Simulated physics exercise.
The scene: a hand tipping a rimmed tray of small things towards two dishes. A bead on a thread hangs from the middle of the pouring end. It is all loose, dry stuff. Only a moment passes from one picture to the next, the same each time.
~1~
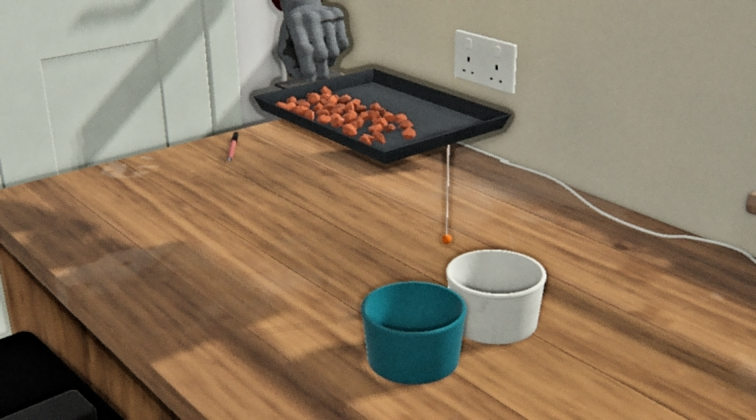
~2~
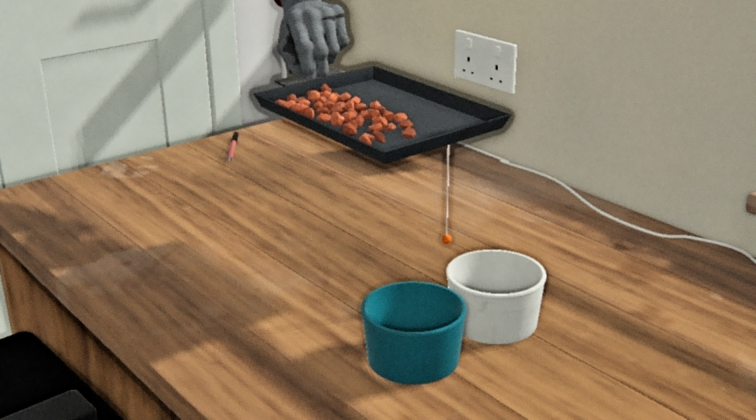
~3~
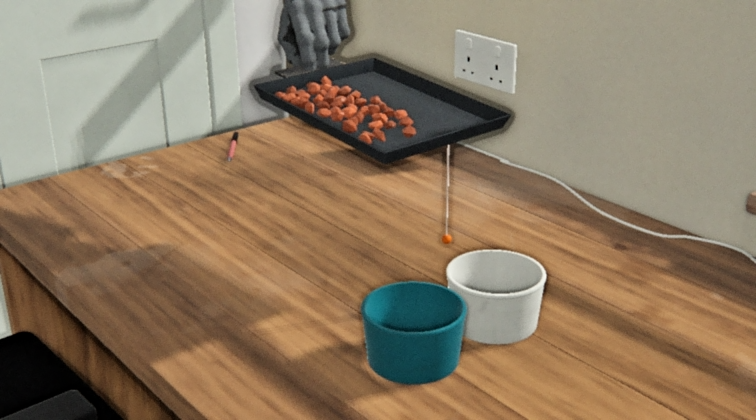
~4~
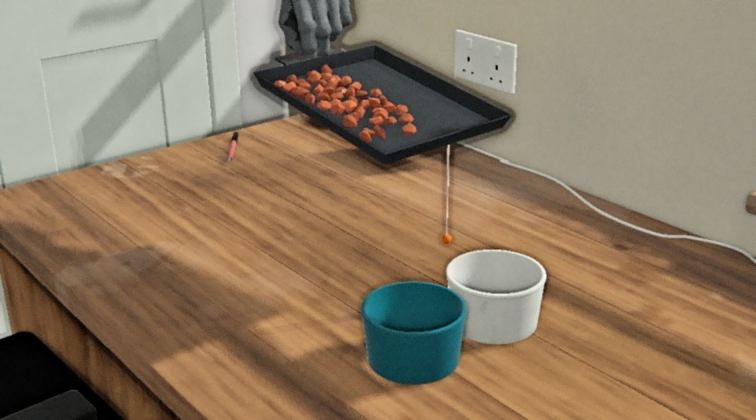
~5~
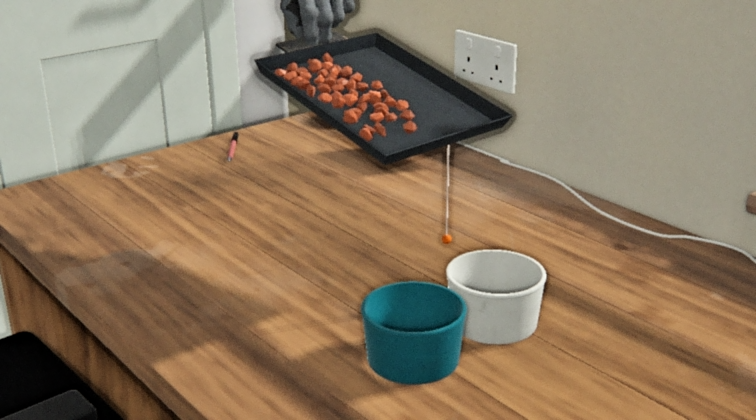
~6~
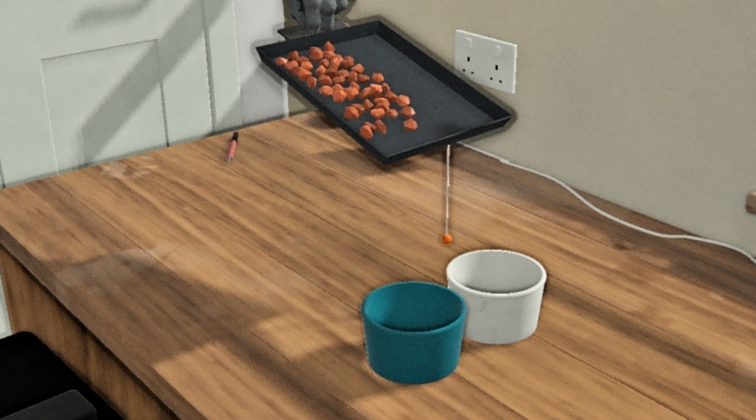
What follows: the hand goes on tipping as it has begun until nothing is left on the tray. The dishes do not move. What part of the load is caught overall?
They take the larger part between them.
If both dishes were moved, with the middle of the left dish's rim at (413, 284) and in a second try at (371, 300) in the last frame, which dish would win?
The first try: The left dish. The second: Right.
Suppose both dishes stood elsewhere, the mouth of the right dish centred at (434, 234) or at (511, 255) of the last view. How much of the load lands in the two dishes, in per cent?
About 0 and 90 per cent.
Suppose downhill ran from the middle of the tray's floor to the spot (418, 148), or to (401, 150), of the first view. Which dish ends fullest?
One: Left. Two: The dish on the left.
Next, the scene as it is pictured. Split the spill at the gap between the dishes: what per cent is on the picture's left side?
Some 60 per cent.
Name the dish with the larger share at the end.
Fuller: The right one.
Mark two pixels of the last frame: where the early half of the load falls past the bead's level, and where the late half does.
First near (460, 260), later near (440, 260).
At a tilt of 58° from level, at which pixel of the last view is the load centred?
Near (419, 138).
Soon after the last picture, tray tipped steeply; most on the tray; a small part in the air.
A little later, tray tipped right over; about a third on the tray; a small part in the left dish; about a quarter in the right dish; a small part outside both; a small part in the air.
Later still, tray tipped past a quarter turn; about a quarter in the left dish; about half in the right dish; about a quarter outside both.
At rest, tray tipped past a quarter turn; about a quarter in the left dish; about half in the right dish; about a quarter outside both.
